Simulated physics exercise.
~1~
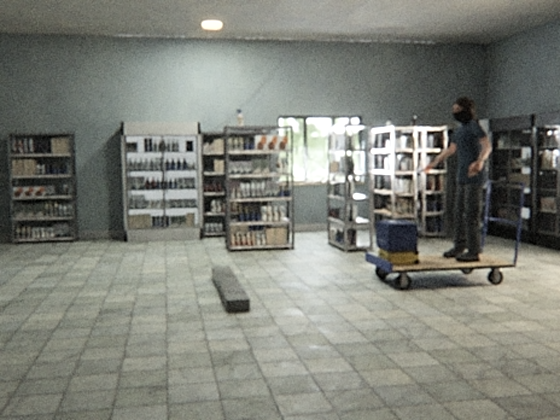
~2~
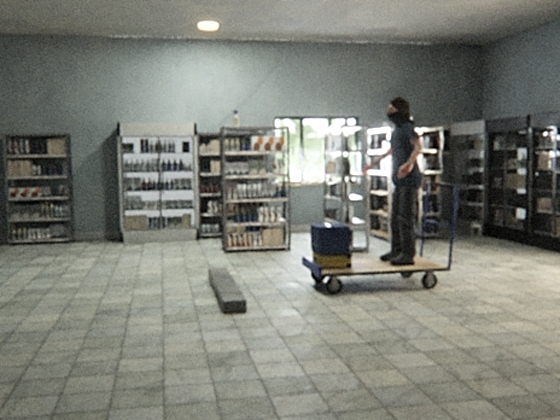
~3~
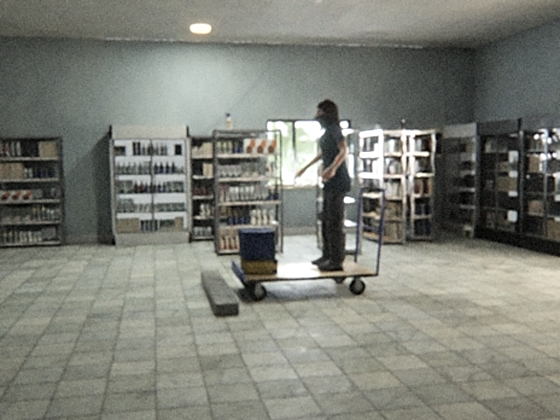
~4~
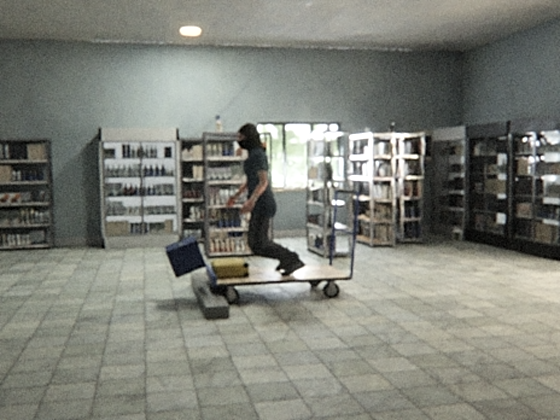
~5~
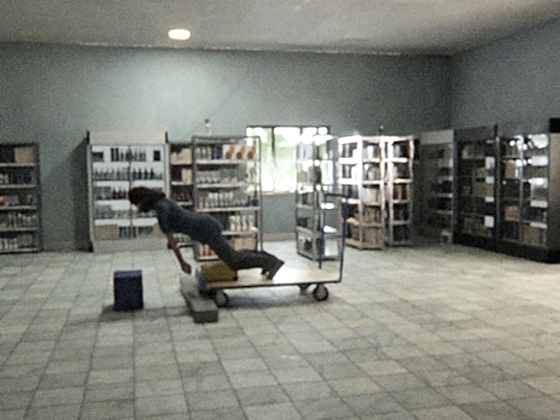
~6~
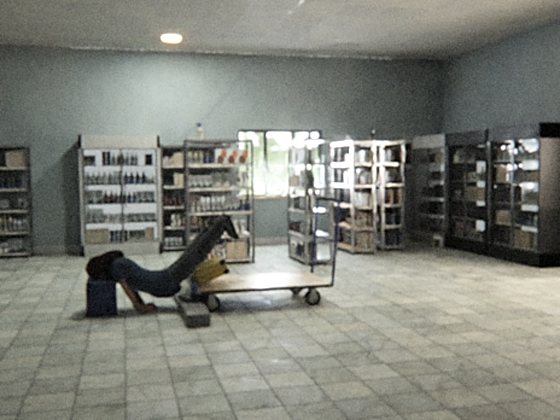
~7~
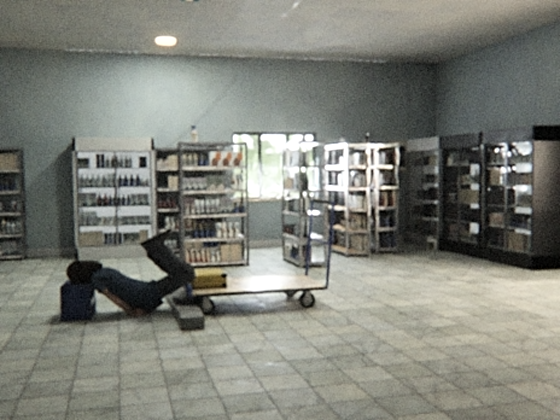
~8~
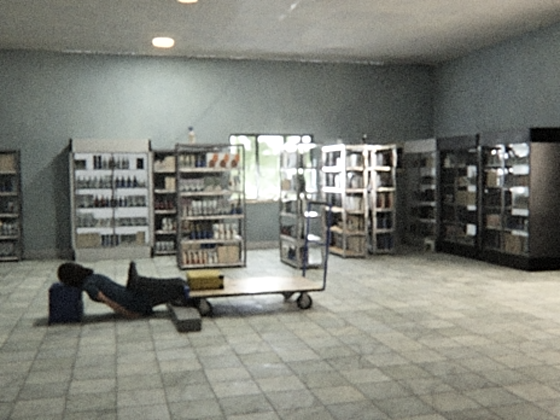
At first, a masked person in dark clothes stands on a flatbed trolley rolling left across a tiled room lined with shelves, with a blue box stacked on a yellow case at its front end. The trolley reaches a low block on the floor and stops abruptly, staying flat. The blue box tips off the front and drops to the floor beyond the block. The person pitches forward over the edge, arms reaching down, as the yellow case briefly tilts and settles back. Finally, the person lies stretched low past the trolley, head by the blue box, while the yellow case remains aboard.
